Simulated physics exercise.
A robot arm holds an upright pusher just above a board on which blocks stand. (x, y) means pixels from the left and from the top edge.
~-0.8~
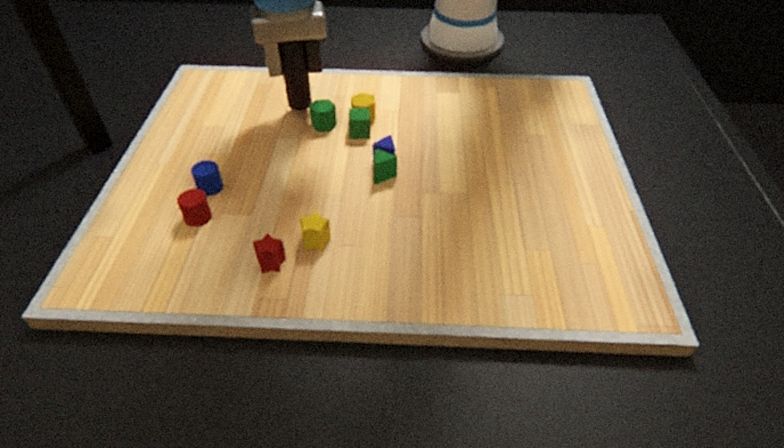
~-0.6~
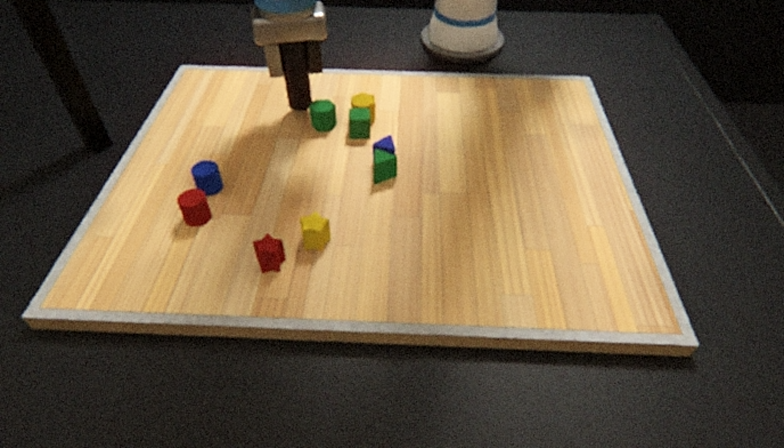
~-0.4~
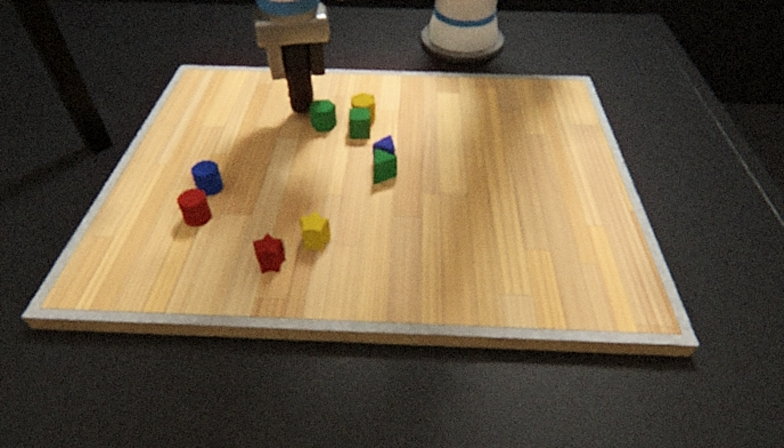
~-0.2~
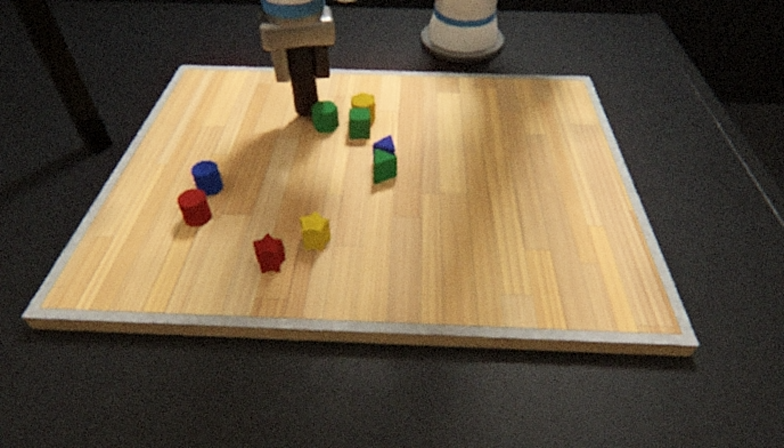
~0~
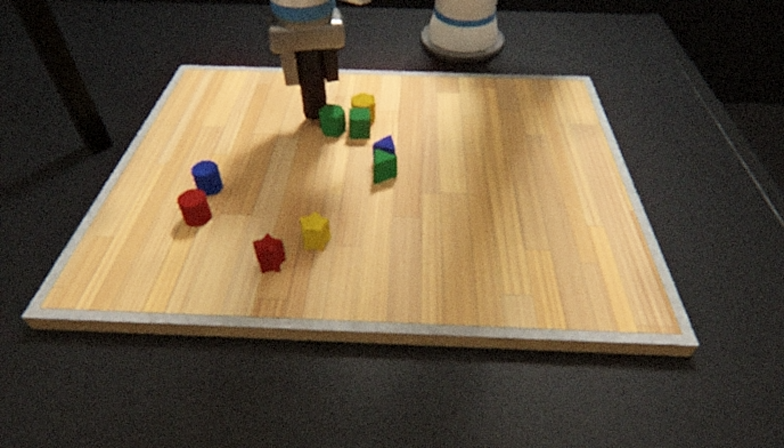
A robot arm holds a dark upright pusher at the back of a pale wooden board on a black surface, seen from above the front edge by a still camera. Green, yellow and blue blocks cluster right of the pusher, with blue and red ones at left and red and yellow stars near the front. The pusher shifts slightly right and forward, nudging the nearest green block toward its green neighbour.
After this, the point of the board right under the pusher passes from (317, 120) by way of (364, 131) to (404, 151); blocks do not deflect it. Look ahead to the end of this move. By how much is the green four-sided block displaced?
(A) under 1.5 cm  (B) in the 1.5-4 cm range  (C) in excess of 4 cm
My pick is C.
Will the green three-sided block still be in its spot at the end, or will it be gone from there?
My prediction: It remains in place.
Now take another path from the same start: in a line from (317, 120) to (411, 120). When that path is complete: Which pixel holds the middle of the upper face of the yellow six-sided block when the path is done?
I'd guess (434, 95).
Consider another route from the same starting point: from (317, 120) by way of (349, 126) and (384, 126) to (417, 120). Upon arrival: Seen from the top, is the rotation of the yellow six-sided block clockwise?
No.
On the path given first. One third of the way, pusher at (348, 120); green six-sided block at (357, 121), turned 30° clockwise; green four-sided block at (382, 119), turned 15° anticlockwise; yellow six-sided block at (368, 99), turned 20° anticlockwise.
Two thirds of the way, pusher at (379, 128); green six-sided block at (367, 130), turned 80° clockwise; green four-sided block at (402, 124), turned 30° anticlockwise; yellow six-sided block at (374, 99), turned 60° anticlockwise.
At the end, pusher at (404, 143); green six-sided block at (367, 131), turned 90° clockwise; green four-sided block at (429, 132), turned 95° anticlockwise; yellow six-sided block at (374, 99), turned 60° anticlockwise; green three-sided block in place; blue three-sided block at (386, 144), turned 20° clockwise.
